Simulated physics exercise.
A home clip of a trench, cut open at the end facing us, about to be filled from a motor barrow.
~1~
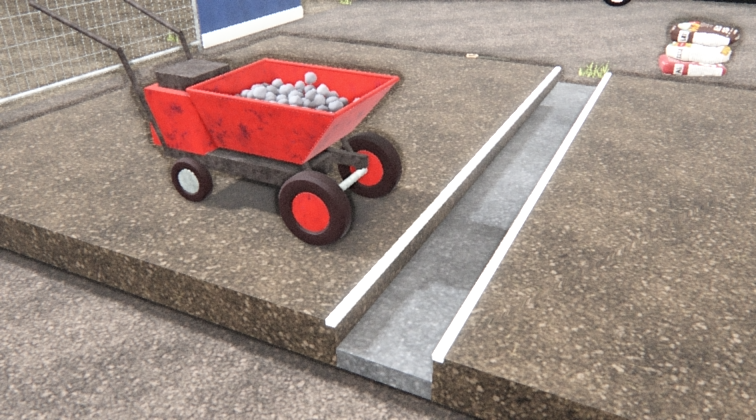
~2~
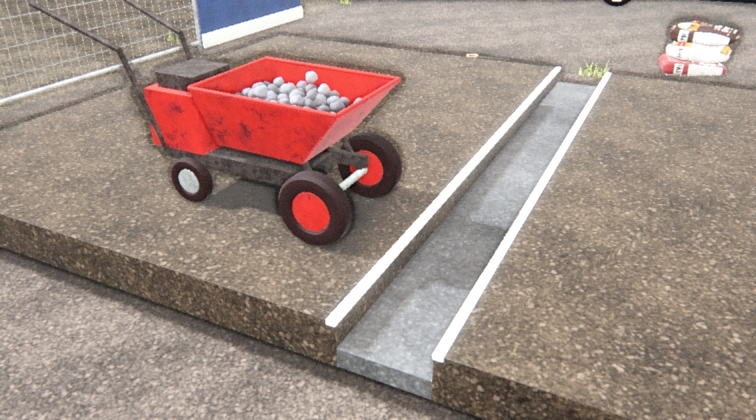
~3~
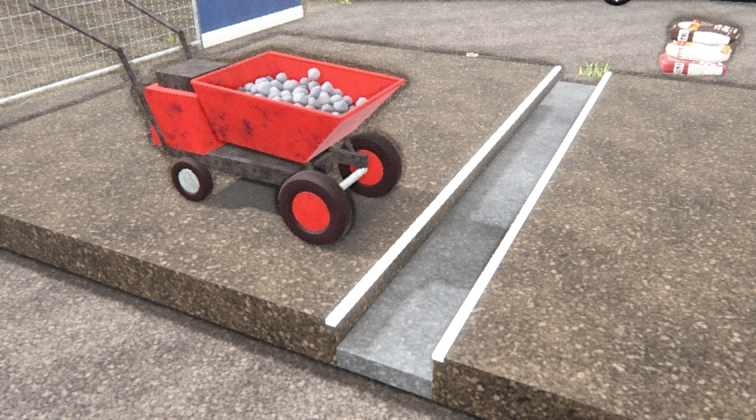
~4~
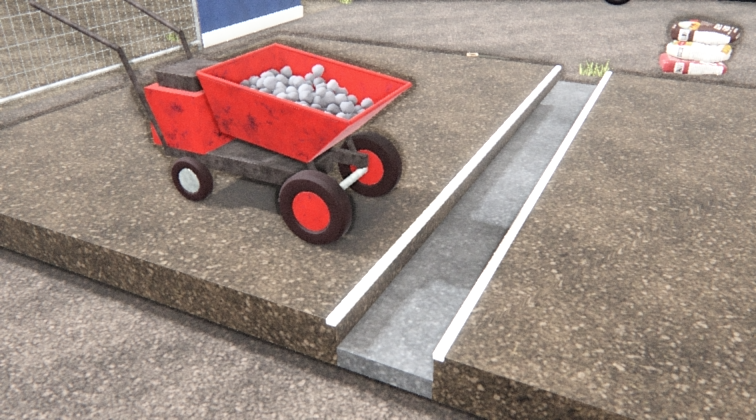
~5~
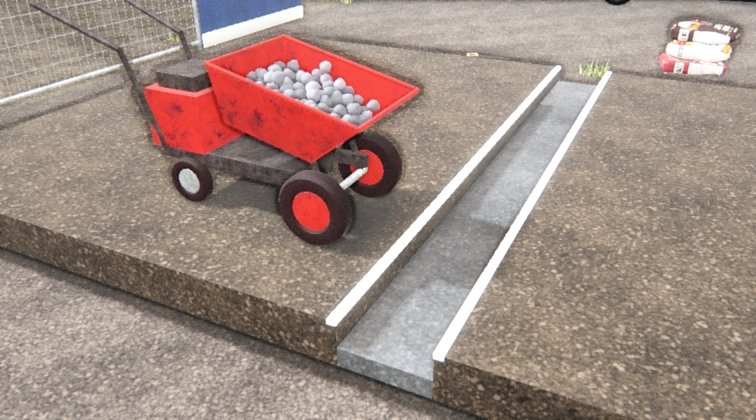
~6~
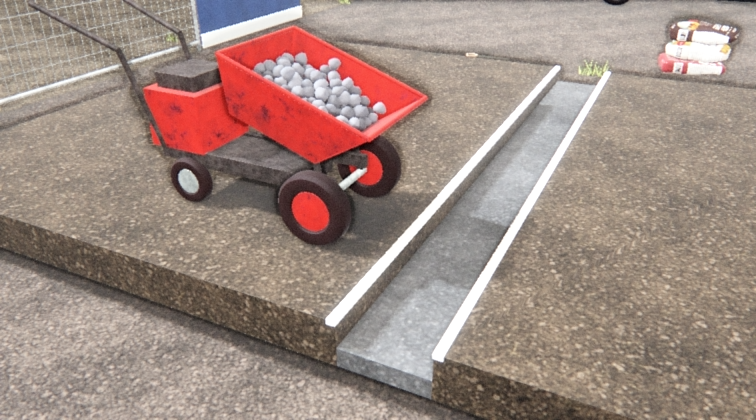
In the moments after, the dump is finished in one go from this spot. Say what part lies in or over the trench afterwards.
Between the edges lies over half of the load.
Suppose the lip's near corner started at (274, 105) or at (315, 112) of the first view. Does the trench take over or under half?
One: Most of it. Two: Most of it.
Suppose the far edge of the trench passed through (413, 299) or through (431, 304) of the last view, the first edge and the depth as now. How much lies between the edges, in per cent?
Near 20 % and 50 %.
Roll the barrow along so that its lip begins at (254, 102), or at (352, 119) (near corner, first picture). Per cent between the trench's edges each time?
In turn 50 and 60 in a hundred.
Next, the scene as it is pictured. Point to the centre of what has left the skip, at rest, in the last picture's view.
At about (467, 258).
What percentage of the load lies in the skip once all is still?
Roughly 0 in a hundred.
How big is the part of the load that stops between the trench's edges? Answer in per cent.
About 85 per cent.
Soon, skip tipped steeply; all in the skip.
A while on, skip tipped steeply; most in the skip; a small part in or heaped over the trench; a stray few falling.
Towards the end, skip tipped right over; about a quarter in the skip; about two thirds in or heaped over the trench; a small part beyond it.
Finally, skip tipped right over; most in or heaped over the trench; about a quarter beyond it.
